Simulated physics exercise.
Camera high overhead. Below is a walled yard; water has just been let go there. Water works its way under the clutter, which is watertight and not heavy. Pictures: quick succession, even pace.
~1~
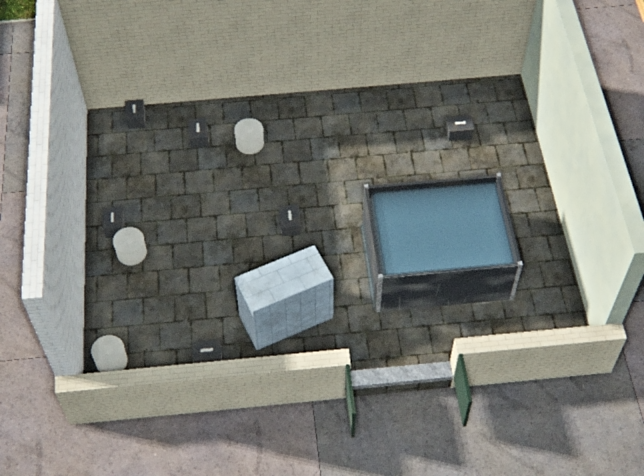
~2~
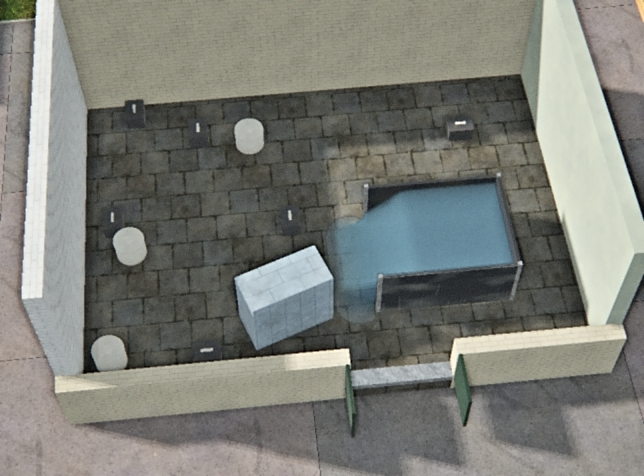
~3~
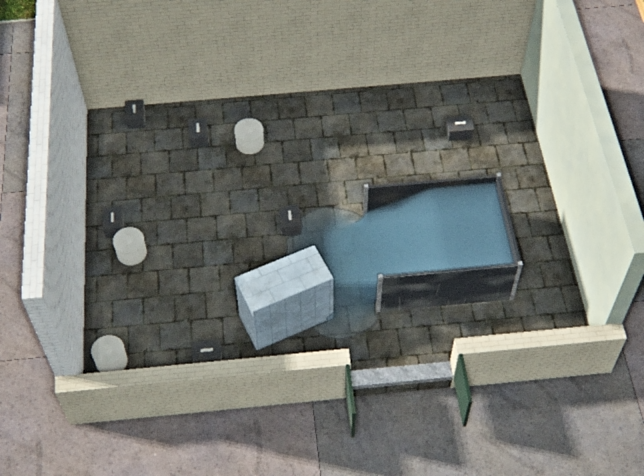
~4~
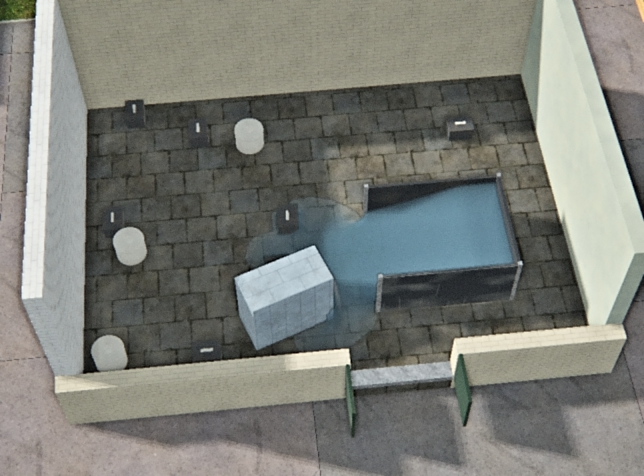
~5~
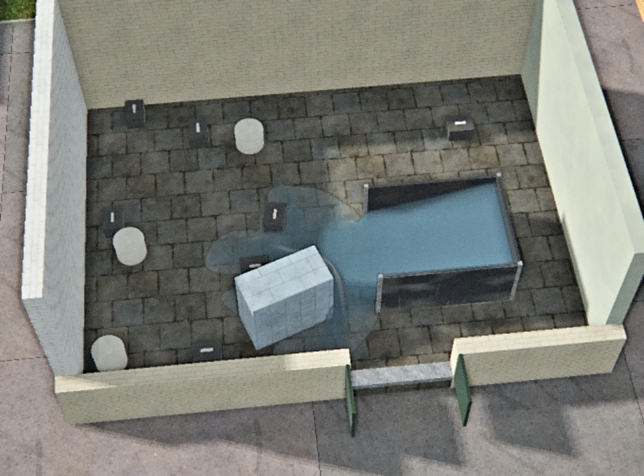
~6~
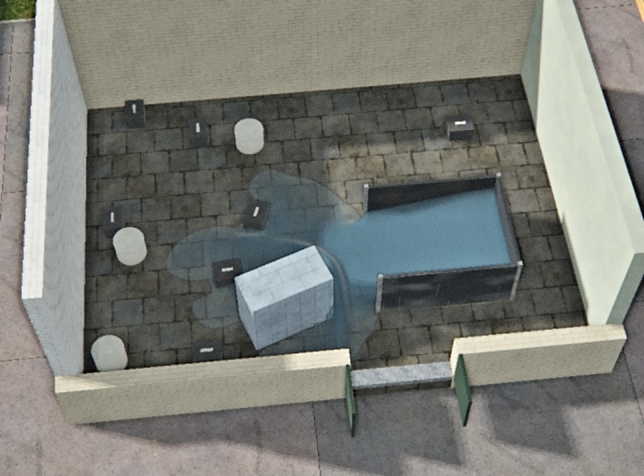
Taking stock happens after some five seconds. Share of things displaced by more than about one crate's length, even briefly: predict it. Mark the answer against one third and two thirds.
Two thirds or more of them.
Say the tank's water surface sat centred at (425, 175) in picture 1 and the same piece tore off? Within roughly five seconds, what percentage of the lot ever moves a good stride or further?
It comes to some 80 %.
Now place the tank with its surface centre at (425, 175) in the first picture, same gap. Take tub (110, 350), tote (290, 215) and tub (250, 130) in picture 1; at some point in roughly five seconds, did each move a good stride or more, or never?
Covered the distance, covered the distance, covered the distance.
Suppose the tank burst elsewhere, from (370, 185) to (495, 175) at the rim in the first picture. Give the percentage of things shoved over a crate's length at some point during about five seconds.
Estimate: Some 60 per cent.
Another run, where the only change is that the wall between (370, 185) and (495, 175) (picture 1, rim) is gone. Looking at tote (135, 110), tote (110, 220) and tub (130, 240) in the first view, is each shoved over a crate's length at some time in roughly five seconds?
Got that far, got that far, got that far.
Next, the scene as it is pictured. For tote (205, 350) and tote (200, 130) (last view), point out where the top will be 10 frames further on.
My guess: Roughly (166, 345), then roughly (181, 102).
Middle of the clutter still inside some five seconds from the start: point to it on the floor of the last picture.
Centre of the remaining clutter: Around (249, 187).
A moment on, 2 of 10 are well off their spots; 0 afloat.
Next, 5 of 10 are well off their spots; 5 afloat.
Later, 8 of 10 are well off their spots; 9 afloat.
In the end, 9 of 10 are well off their spots, and 9 have been at some point; 8 afloat.
